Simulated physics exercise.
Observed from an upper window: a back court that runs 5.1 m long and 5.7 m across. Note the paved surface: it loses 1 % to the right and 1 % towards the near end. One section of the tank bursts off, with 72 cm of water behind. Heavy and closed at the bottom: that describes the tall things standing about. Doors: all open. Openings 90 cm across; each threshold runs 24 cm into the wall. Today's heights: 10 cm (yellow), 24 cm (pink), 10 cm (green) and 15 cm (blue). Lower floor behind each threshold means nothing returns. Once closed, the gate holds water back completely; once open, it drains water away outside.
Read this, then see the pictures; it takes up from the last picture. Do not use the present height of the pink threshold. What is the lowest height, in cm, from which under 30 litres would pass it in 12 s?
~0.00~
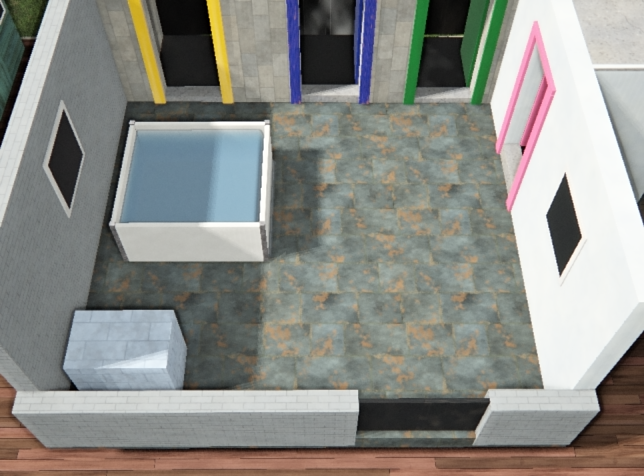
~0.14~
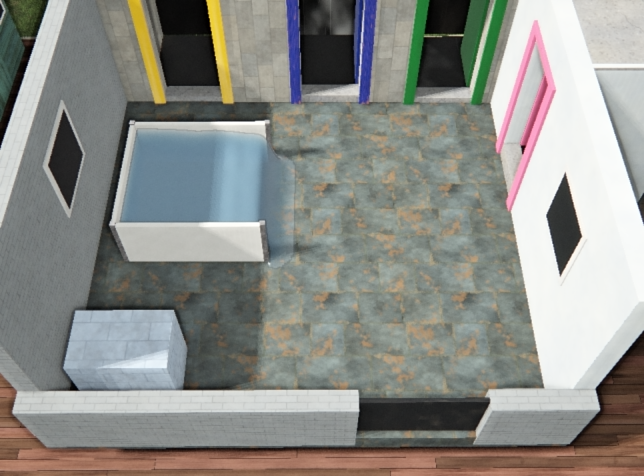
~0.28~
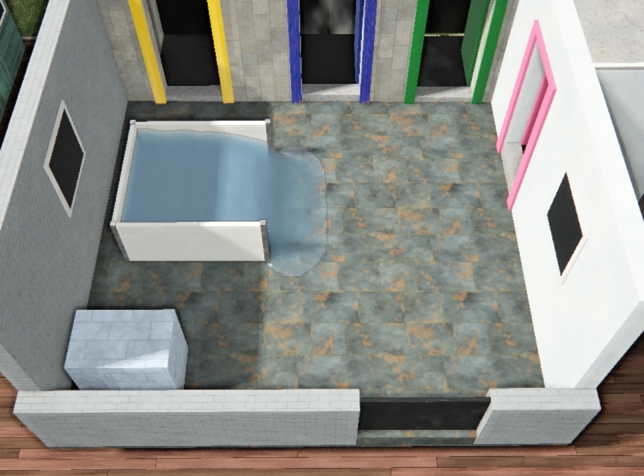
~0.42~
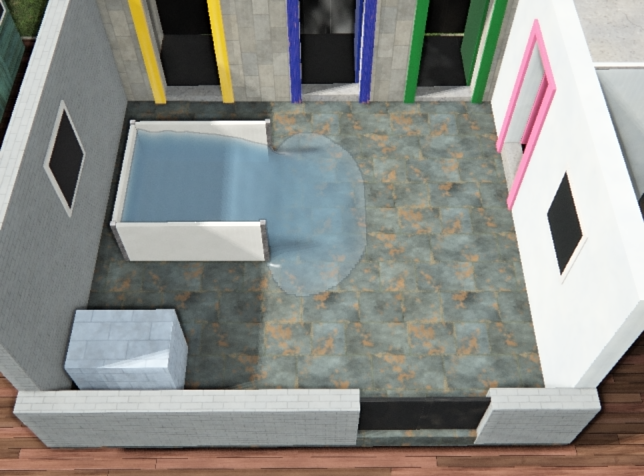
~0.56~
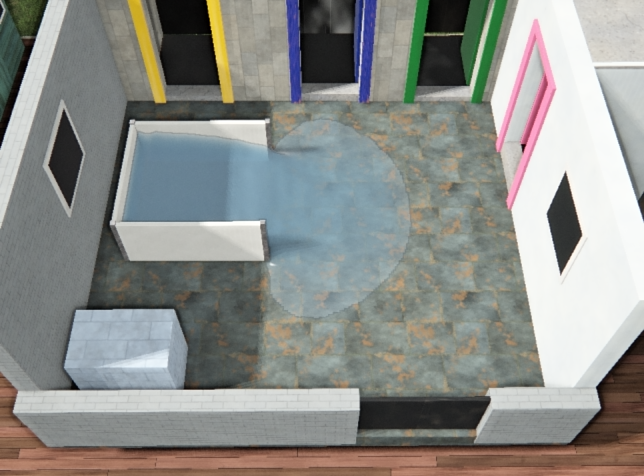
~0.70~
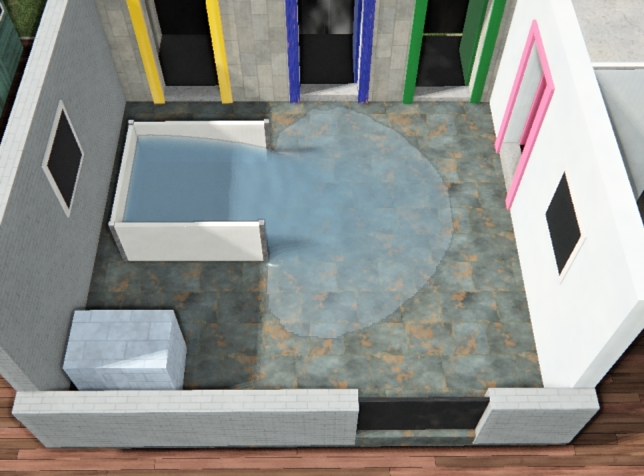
25 cm.
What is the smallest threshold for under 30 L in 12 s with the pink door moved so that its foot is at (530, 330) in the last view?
Close to 17 cm at the least.
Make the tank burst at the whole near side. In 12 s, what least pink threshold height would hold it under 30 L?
The answer is some 7.5 cm.
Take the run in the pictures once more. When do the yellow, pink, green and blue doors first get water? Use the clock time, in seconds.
Yellow = 5.0 s, pink = 0.9 s, green = 1.2 s, blue = 0.8 s.
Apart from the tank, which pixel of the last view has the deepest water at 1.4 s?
(504, 216).
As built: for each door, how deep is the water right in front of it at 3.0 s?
Yellow door 0 cm, pink door 26 cm, green door 23 cm, blue door 4 cm.
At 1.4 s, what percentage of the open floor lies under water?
Close to 55 per cent of it is wet.
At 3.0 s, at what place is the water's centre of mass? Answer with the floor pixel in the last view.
Look at about (400, 229) in the last view.
After 1.4 s water covers 55 % of the floor, deepest (35 cm) near (504, 216); 30 cm at the pink door, 3 litres in over its 24 cm threshold.
After 3.0 s water covers 60 % of the floor, deepest (34 cm) near (541, 416); 26 cm at the pink door, 37 litres in over its 24 cm threshold.
After 12.0 s water covers 100 % of the floor, deepest (14 cm) near (526, 416); 10 cm at the pink door, 40 litres in over its 24 cm threshold.
At the pink door as built, the water arrived by 1.0 s and peaked near 33 cm at 1.8 s.
With a threshold of 22.5 cm, 54 litres would have come in within the 12 s; with 30 cm, 7 litres. So under 30 litres takes about 25 cm.
